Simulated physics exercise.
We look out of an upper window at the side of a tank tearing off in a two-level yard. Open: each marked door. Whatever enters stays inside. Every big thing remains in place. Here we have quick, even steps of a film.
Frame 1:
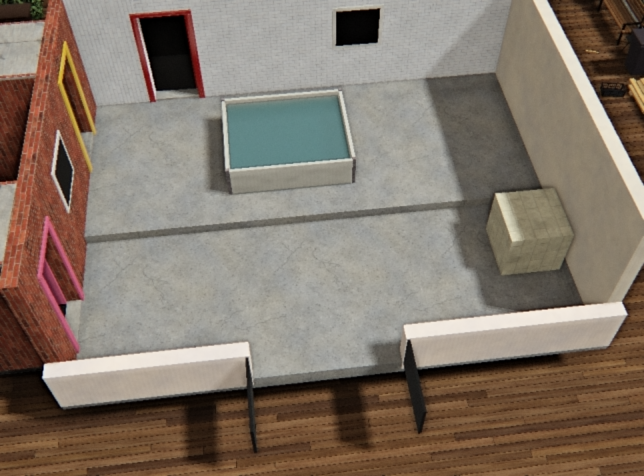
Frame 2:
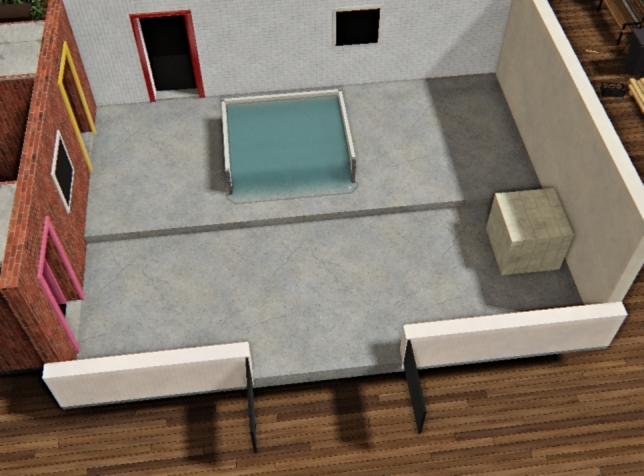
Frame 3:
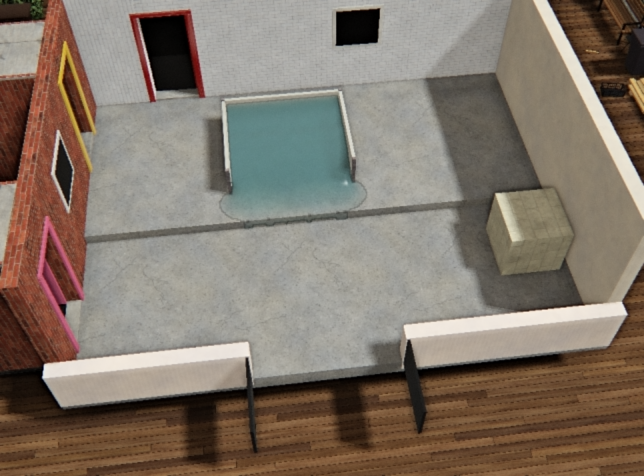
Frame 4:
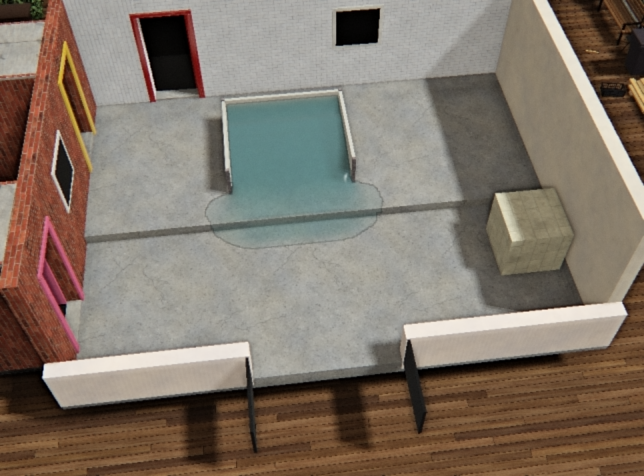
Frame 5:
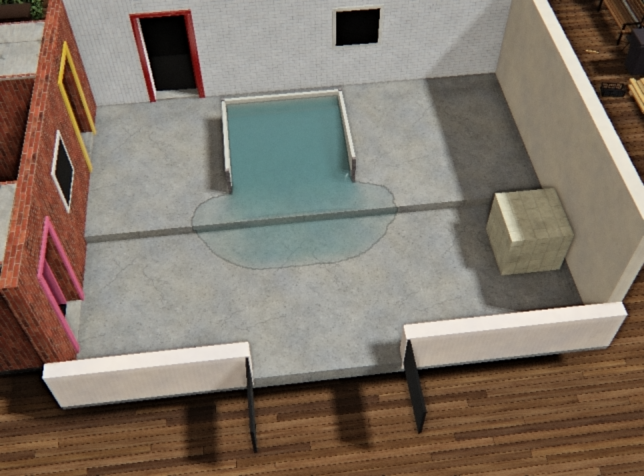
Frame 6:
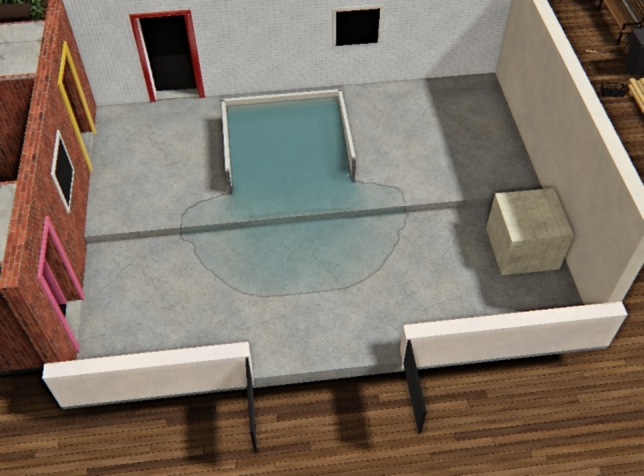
In this clip, the near side of a raised tank in a two-level walled yard disappears, and blue-green water pours out, spreading across the upper floor, over the low step and onto the lower level in a widening rounded pool.
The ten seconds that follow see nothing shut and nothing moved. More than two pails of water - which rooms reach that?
The pink door reaches it; the red door falls short; the yellow door falls short.
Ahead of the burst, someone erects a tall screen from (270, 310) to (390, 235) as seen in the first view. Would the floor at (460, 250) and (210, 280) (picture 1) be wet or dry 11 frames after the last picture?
Note: Point one drenched, point two drenched.
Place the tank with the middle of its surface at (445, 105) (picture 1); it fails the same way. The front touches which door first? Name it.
It's the pink-painted one, as it turns out.
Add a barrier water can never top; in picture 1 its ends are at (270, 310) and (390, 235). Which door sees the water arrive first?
I'd say the one in pink is first.
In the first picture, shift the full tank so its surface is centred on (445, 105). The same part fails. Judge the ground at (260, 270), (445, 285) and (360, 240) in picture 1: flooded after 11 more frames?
Spot by spot, in the order asked: Untouched, swamped, swamped.
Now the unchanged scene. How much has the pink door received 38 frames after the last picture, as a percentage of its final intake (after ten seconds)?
Around 80 %.
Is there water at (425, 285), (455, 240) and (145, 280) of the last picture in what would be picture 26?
Point by point: Inundated, inundated, inundated.
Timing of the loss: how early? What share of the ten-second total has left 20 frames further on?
It should be close to 60 percent by then.
A moment on, water covers 30 % of the floor; the pink door not reached, the red door not reached, the yellow door not reached.
Next, water covers 40 % of the floor; the pink door not reached, the red door not reached, the yellow door not reached.
Then, water covers 45 % of the floor; the pink door wet at the sill, nothing in, the red door not reached, the yellow door not reached.
Later, water covers 50 % of the floor; the pink door over two buckets in, the red door not reached, the yellow door not reached.
In the end, water covers 50 % of the floor; the pink door over two buckets in, the red door not reached, the yellow door not reached.
